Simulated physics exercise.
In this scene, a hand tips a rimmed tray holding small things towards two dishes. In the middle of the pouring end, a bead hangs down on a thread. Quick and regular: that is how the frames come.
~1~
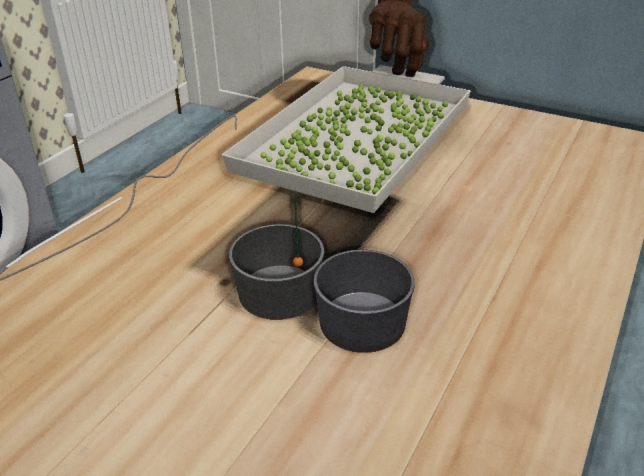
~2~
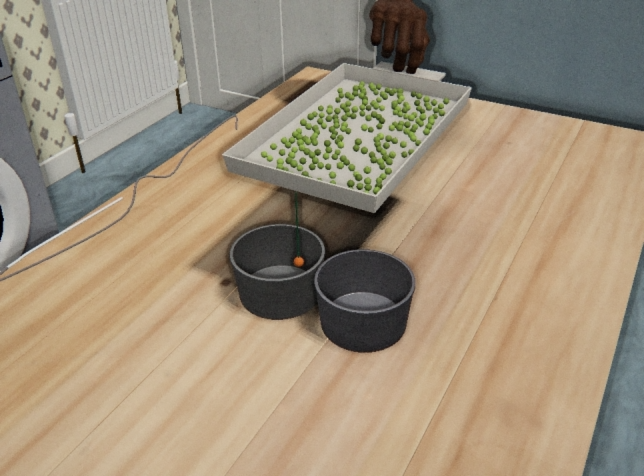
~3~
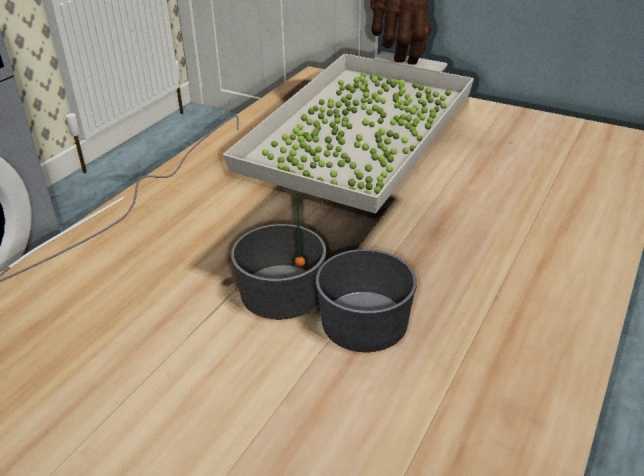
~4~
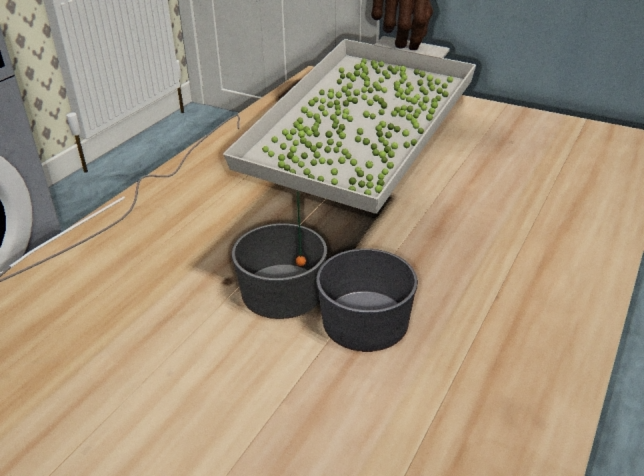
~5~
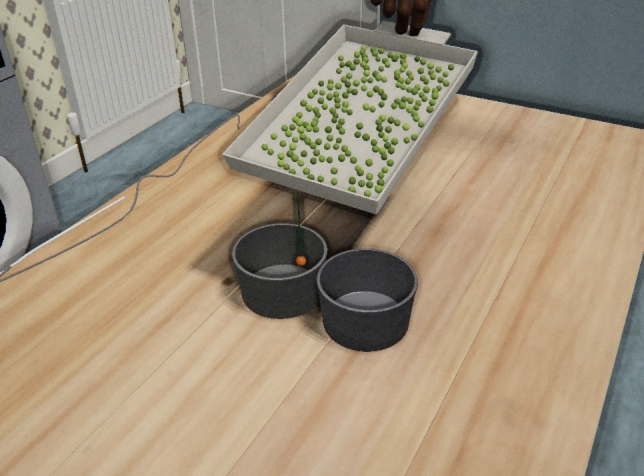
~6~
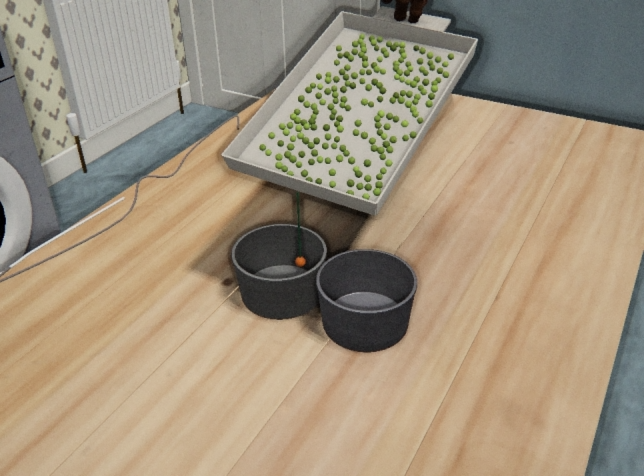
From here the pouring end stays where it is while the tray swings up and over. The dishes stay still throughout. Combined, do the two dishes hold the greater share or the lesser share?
Most is lost.
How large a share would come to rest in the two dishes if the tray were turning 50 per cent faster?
I'd put it at some 10 per cent.
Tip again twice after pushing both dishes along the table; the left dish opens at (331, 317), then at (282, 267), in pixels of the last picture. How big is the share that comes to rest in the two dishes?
Close to 80 in a hundred, then close to 50 in a hundred.
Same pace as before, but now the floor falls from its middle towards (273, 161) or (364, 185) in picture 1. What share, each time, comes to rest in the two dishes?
Close to 60 percent first and close to 80 percent second.
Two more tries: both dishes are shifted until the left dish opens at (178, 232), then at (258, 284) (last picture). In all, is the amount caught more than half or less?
The dishes end up with the lesser share in the first try and the greater share in the second.
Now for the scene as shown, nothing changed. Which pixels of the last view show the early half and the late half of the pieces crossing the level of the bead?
Initially about (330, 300); subsequently about (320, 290).
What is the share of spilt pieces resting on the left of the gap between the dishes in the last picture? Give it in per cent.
It comes to about 60 percent.
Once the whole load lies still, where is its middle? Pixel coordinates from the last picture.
I'd put the middle somewhere around (314, 383).
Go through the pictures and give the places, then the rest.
The first picture shows corners of the pouring end at (226, 154) and (374, 194), level; middle of the load at (364, 129), dried peas; left dish at (253, 294); right dish at (342, 326); bead on its thread at (298, 262).
The second picture shows corners of the pouring end at (227, 154) and (375, 194), level; middle of the load at (364, 128).
The third picture shows corners of the pouring end at (227, 154) and (376, 195), tipped barely, lowest at the right corner; middle of the load at (366, 122).
The fourth picture shows corners of the pouring end at (227, 153) and (376, 196), tipped a little, lowest at the right corner; middle of the load at (366, 114).
The fifth picture shows corners of the pouring end at (227, 153) and (376, 198), tipped a little, lowest at the right corner; middle of the load at (366, 107).
The sixth picture shows corners of the pouring end at (226, 154) and (375, 200), tipped clearly, lowest at the right corner; middle of the load at (364, 102); left dish at (256, 294); right dish at (344, 326).
Soon, tray tipped steeply; nearly all on the tray; a stray few outside both; a small part in the air.
A while on, tray tipped right over; most on the tray; a stray few in the right dish; a small part outside both; a small part in the air.
Towards the end, tray tipped past a quarter turn; a small part in the right dish; most outside both.
Finally, tray tipped past a quarter turn; a small part in the right dish; none in the left dish; most outside both.
